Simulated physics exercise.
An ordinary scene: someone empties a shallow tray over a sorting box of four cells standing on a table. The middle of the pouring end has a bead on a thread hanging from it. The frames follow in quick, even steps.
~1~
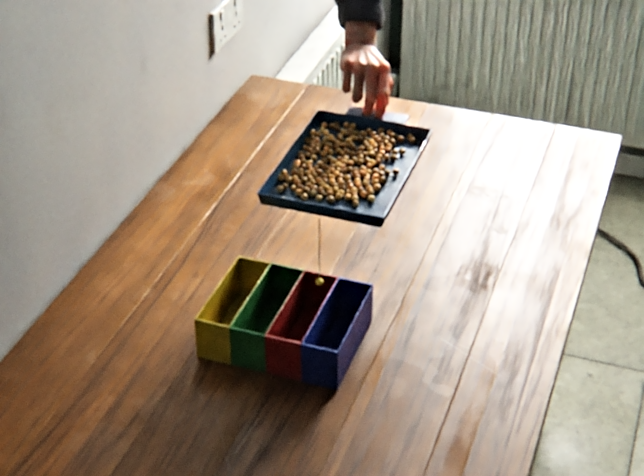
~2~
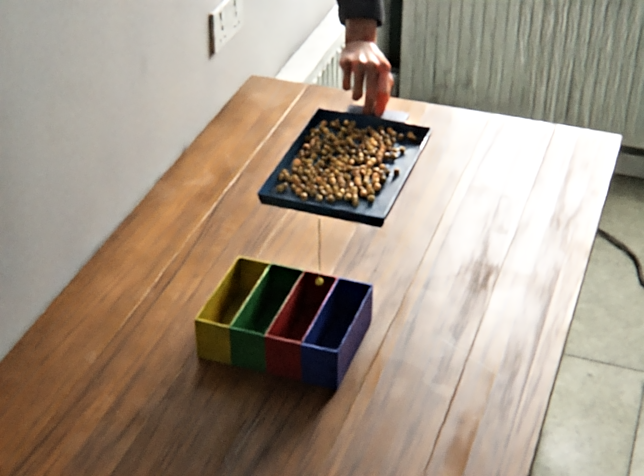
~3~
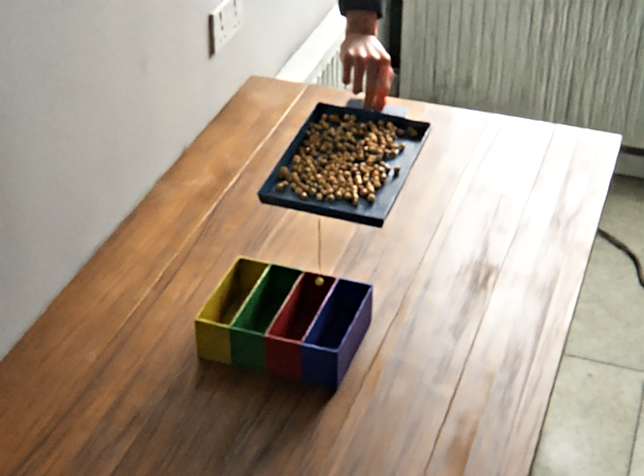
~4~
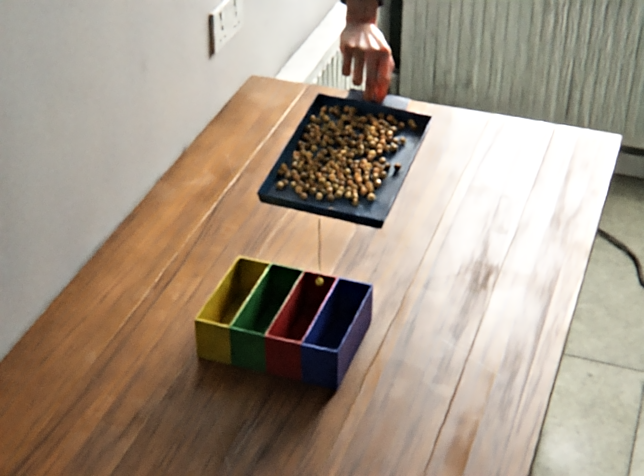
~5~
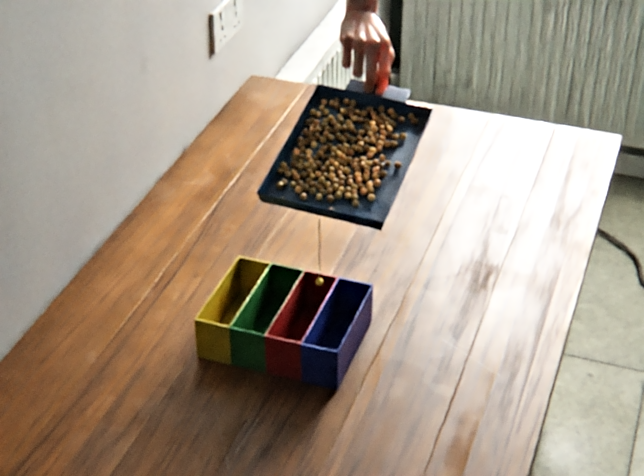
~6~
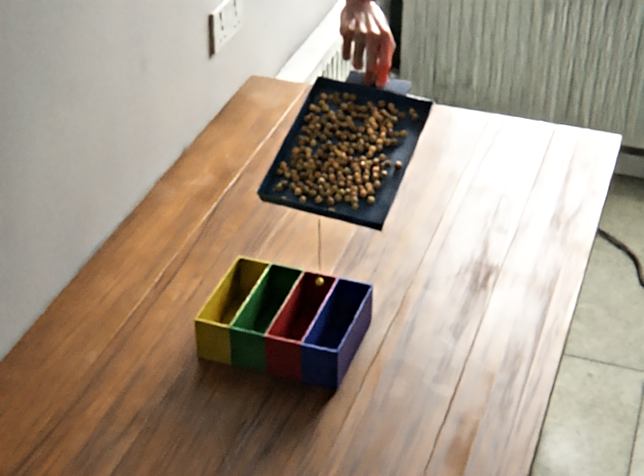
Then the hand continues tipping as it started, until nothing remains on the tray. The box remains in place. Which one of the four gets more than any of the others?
Most: Blue.
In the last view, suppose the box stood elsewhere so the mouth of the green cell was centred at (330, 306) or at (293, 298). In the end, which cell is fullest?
So it's the cell in red for the first shift and blue for the second.
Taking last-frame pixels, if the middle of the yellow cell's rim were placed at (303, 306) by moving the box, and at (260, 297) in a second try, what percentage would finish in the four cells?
Roughly 90 % and then 90 %.
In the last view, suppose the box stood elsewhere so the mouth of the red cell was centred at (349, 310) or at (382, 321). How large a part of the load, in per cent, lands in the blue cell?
About 40 and 0 per cent respectively.
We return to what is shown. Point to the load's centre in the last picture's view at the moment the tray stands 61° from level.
Somewhere about (343, 201).
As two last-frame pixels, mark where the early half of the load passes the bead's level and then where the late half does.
Around (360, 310) at first; around (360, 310) after that.
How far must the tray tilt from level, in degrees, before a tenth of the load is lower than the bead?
That would be about 70 degrees from level.
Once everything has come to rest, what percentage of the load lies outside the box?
Some 50 percent of the load.
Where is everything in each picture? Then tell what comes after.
Corners of the pouring end at (261, 192) and (382, 216), level; middle of the load at (344, 163), round wooden beads; bead on its thread at (319, 282); yellow cell at (213, 338); green cell at (248, 346); red cell at (283, 354); blue cell at (320, 363), in the first frame.
Corners of the pouring end at (261, 192) and (382, 216), level; middle of the load at (344, 162), in the second frame.
Corners of the pouring end at (261, 192) and (382, 217), tipped barely, lowest at the right corner; middle of the load at (344, 158), in the third frame.
Corners of the pouring end at (261, 191) and (381, 218), tipped a little, lowest at the right corner; middle of the load at (344, 154), in the fourth frame.
Corners of the pouring end at (260, 191) and (381, 220), tipped a little, lowest at the right corner; middle of the load at (344, 151), in the fifth frame.
Corners of the pouring end at (260, 191) and (381, 221), tipped clearly, lowest at the right corner; middle of the load at (344, 150), nearly all on the move; yellow cell at (213, 338); green cell at (248, 346); red cell at (283, 354); blue cell at (320, 363), in the sixth frame.
Soon, tray tipped steeply; nearly all on the tray; a small part falling or outside the box.
A while on, tray tipped past a quarter turn; a small part on the tray; about a quarter in the blue cell; a small part in the red cell; a stray few in the green cell; about half falling or outside the box.
Towards the end, tray tipped past a quarter turn; about a quarter in the blue cell; a small part in the red cell; a stray few in the green cell; about half falling or outside the box.
Finally, tray tipped past a quarter turn; about a quarter in the blue cell; a small part in the red cell; a stray few in the green cell; none in the yellow cell; about half outside the box.
